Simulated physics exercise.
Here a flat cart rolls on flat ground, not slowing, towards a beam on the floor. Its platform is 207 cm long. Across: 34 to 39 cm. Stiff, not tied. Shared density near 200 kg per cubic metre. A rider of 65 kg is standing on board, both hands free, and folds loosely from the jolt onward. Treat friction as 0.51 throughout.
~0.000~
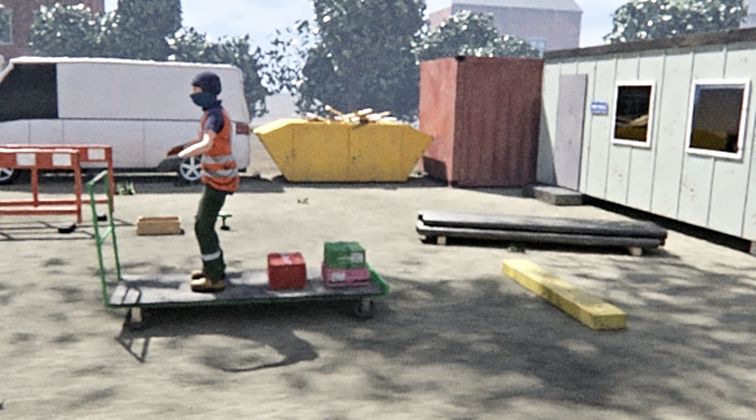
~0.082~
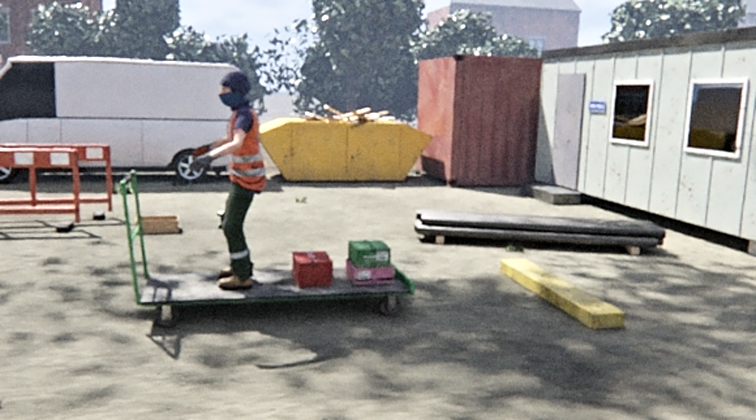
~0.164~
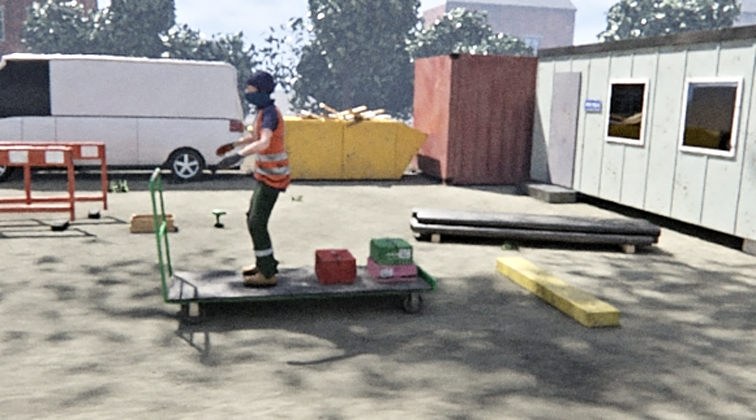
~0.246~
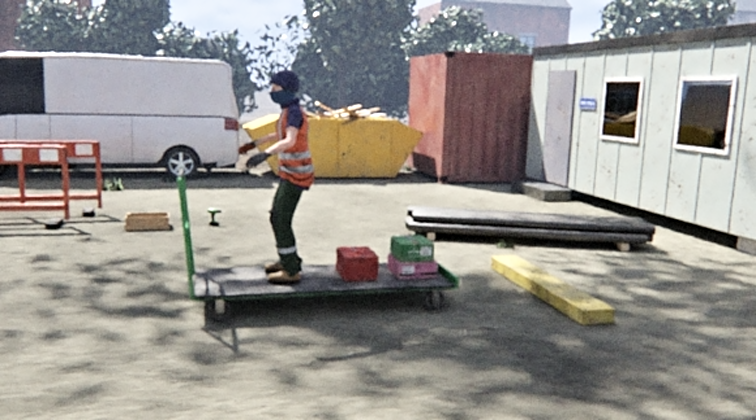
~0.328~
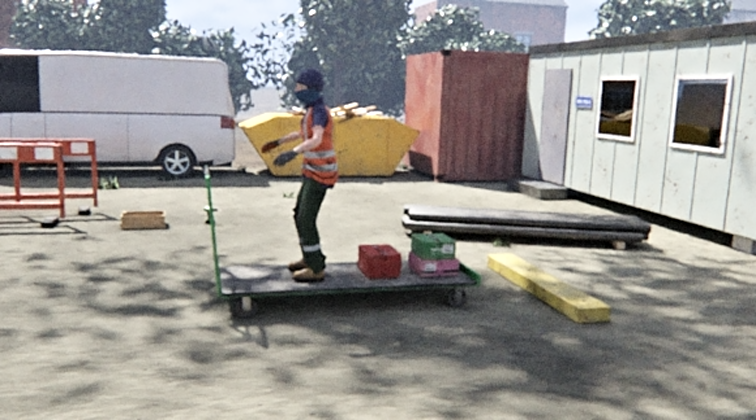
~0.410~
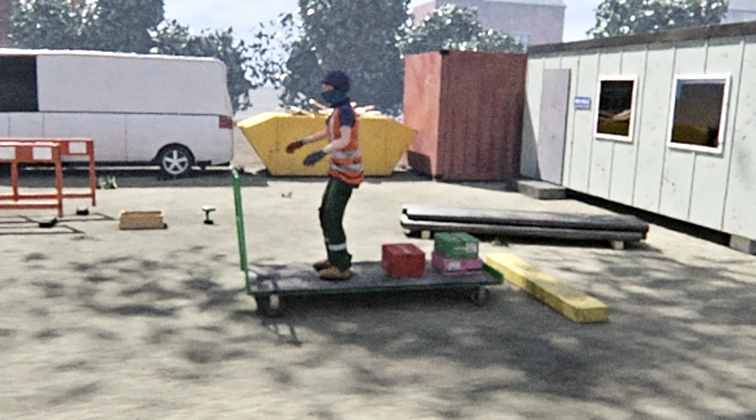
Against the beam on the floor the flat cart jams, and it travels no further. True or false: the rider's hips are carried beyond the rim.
True.
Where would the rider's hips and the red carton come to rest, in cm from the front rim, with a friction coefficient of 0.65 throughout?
Hips 20 past, red 70 behind.
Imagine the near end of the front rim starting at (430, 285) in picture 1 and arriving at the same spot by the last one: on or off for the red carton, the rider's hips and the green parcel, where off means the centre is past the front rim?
Then red on, hips on, green off.
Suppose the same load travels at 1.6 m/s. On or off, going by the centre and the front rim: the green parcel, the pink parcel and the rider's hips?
In that scenario green is not retained, pink is retained, and the hips are retained.
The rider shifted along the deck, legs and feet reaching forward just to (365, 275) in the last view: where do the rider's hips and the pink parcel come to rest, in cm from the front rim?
In that case hips 40 past, pink 20 behind.
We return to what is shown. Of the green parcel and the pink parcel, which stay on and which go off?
Result - green: Goes over; pink: Stays.
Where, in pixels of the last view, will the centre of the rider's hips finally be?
Roughly pixel (567, 276).
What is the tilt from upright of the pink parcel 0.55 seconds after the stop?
Around 0° from upright.
The wheels strike at 0.59 s.
After 1.14 s the rider's hips are 3 cm behind the rim, near (534, 240) in the last picture's view.
After 1.59 s the rider's hips are 34 cm past the rim, near (566, 276) in the last picture's view.
At rest, 3.7 s, past the rim, green parcel and the rider's hips; behind it, red carton and pink parcel.
